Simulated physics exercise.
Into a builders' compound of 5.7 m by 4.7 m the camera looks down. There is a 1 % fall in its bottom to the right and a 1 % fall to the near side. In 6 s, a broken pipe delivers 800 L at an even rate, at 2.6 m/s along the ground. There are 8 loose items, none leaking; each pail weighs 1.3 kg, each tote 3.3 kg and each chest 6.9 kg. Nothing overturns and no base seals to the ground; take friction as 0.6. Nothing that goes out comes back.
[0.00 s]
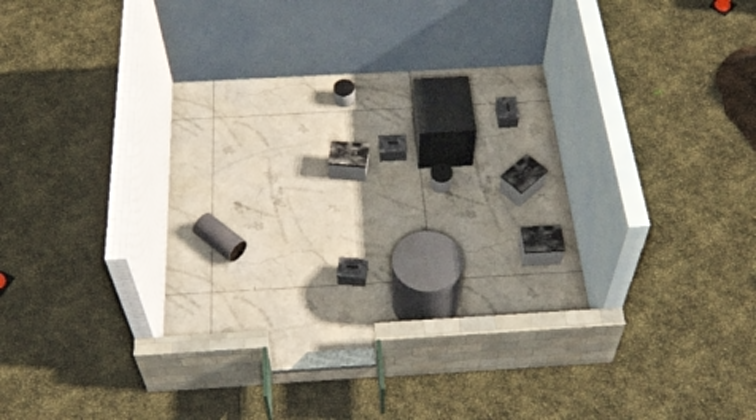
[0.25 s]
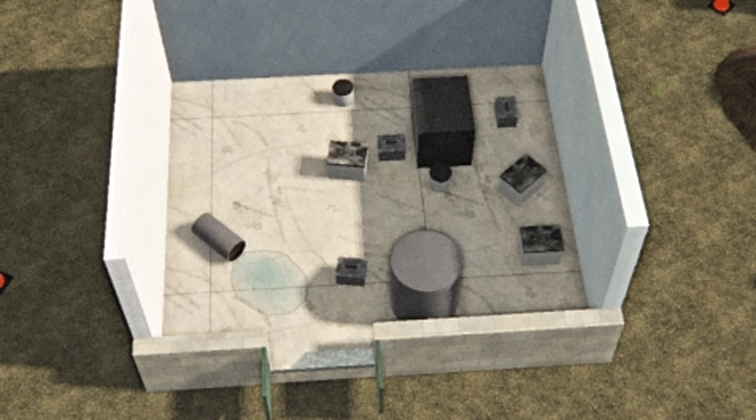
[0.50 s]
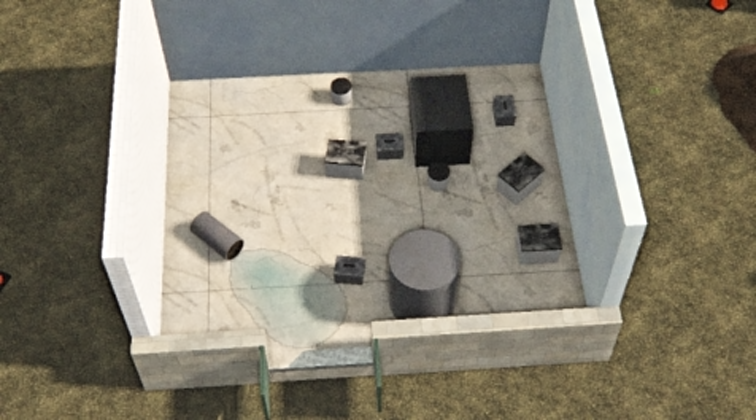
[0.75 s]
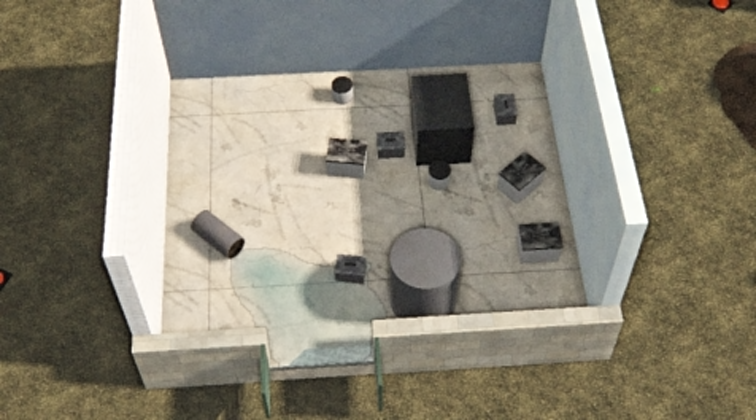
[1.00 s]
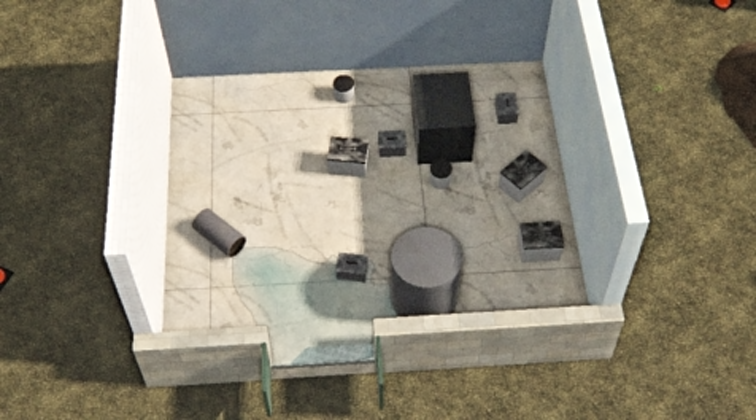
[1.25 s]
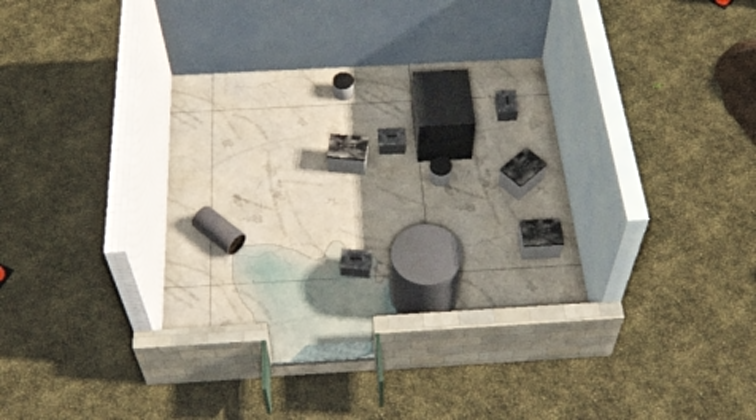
A walled yard with scattered boxes and cylinders stood dry at first, then pale water appeared beside the pipe at left and spread toward the front opening, and one small box near it shifted slightly.
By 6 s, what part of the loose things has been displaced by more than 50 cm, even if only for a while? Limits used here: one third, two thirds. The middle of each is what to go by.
It falls in the bottom third.
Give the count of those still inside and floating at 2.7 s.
At that moment it comes to 0.
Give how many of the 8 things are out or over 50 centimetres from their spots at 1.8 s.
I get 0.
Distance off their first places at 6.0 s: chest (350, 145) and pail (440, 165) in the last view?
Respectively, 0 cm and 0 cm.
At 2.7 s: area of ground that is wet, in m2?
Flooded: Near 5.5 m2.
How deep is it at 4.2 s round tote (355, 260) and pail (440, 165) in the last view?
I'd put it at 2 cm and 0 cm respectively.
After 1.8 s 0 of 8 are over 50 cm from their spots; 0 afloat.
After 2.7 s 0 of 8 are over 50 cm from their spots; 0 afloat.
After 4.2 s 0 of 8 are over 50 cm from their spots; 0 afloat.
After 6.0 s 0 of 8 are over 50 cm from their spots, and 0 have been at some point; 0 afloat.
